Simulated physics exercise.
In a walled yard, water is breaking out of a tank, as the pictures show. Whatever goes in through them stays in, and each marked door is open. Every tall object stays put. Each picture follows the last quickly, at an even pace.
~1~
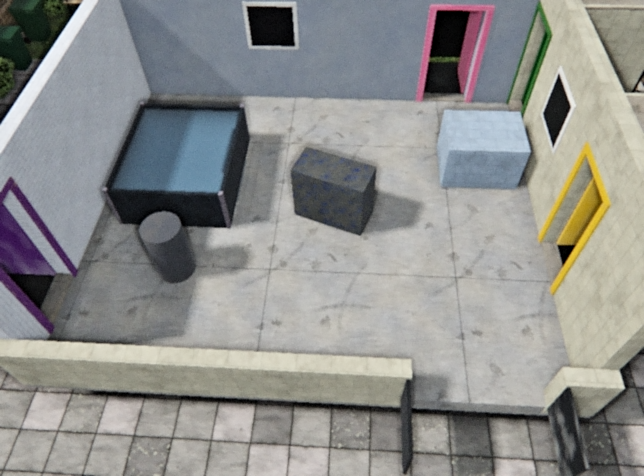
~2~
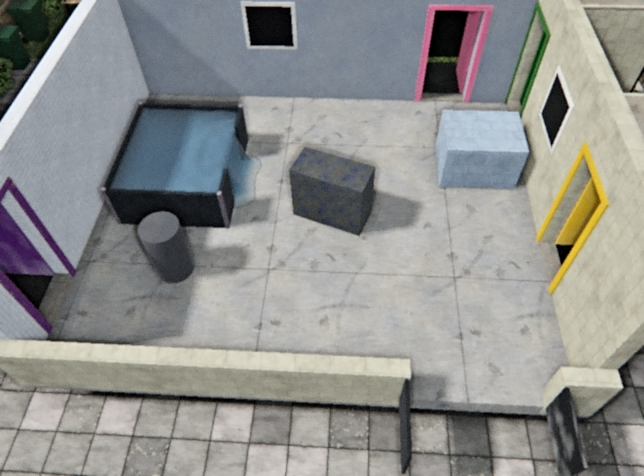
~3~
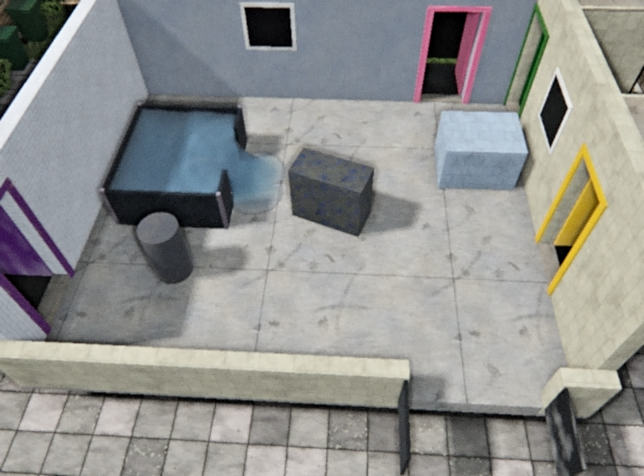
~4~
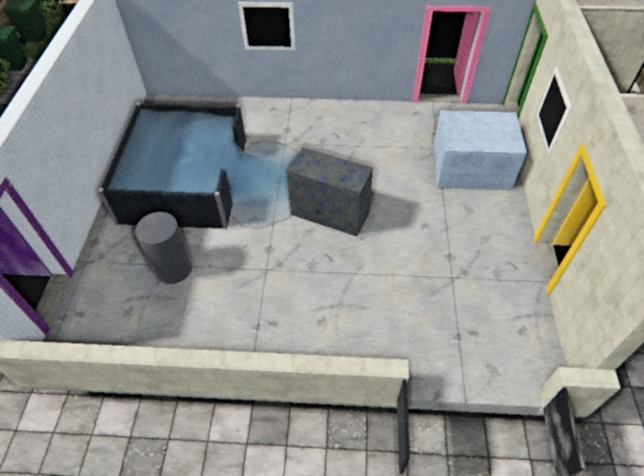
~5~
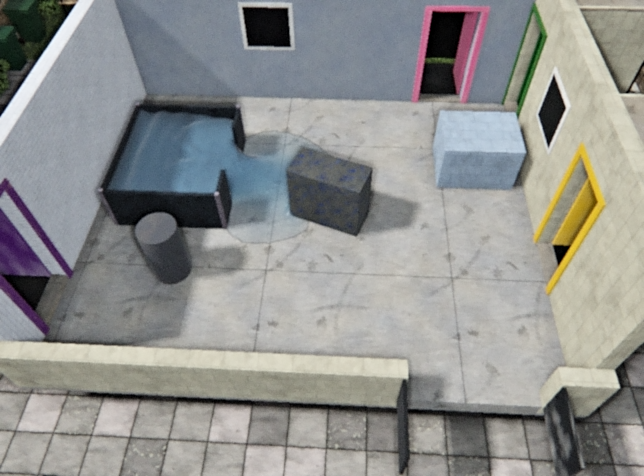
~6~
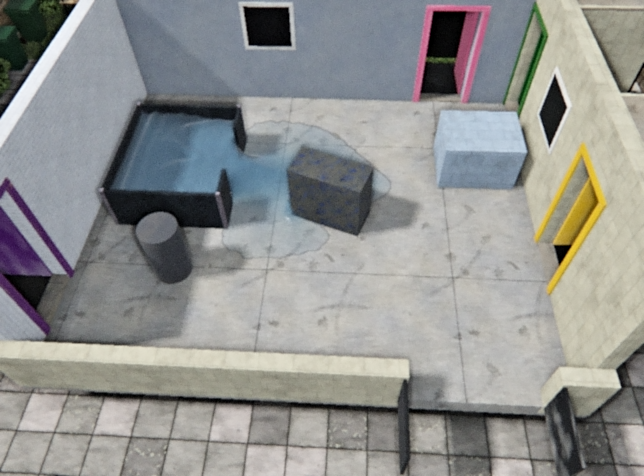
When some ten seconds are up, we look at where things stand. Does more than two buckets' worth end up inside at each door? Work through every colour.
The green door yes, more than two; the pink door yes, more than two; the yellow door yes, more than two; the purple door no, two at most.
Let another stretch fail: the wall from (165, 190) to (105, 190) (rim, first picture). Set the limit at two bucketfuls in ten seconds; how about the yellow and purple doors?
As far as I can tell, yellow door surpasses the threshold while purple door surpasses the threshold.
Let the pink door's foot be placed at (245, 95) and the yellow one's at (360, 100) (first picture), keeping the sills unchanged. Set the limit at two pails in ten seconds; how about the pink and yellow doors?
Well, the pink one stays within bounds, and as for the yellow one, it runs over.
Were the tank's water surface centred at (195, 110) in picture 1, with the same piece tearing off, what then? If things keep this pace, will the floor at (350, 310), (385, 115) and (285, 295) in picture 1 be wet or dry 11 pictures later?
Going through the three spots in turn: Stays untouched, gets wet, stays untouched.
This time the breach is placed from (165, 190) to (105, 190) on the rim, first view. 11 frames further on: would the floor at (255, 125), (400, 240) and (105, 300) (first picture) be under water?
Taken in turn they're unwetted, unwetted and swamped.
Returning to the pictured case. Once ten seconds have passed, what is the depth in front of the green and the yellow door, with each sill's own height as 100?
Some 70 percent, then some 110 percent.
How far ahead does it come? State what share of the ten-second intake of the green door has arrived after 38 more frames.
The figure is near 95 per cent.
A moment on, water covers 30 % of the floor; the green door not reached, the pink door not reached, the yellow door not reached, the purple door not reached.
Next, water covers 50 % of the floor; the green door wet at the sill, nothing in, the pink door under two buckets in, the yellow door wet at the sill, nothing in, the purple door not reached.
Then, water covers 65 % of the floor; the green door over two buckets in, the pink door far over two buckets in, the yellow door under two buckets in, the purple door not reached.
Later, water covers 75 % of the floor; the green door far over two buckets in, the pink door far over two buckets in, the yellow door over two buckets in, the purple door wet at the sill, nothing in.
In the end, water covers 95 % of the floor; the green door far over two buckets in, the pink door far over two buckets in, the yellow door over two buckets in, the purple door wet at the sill, nothing in.
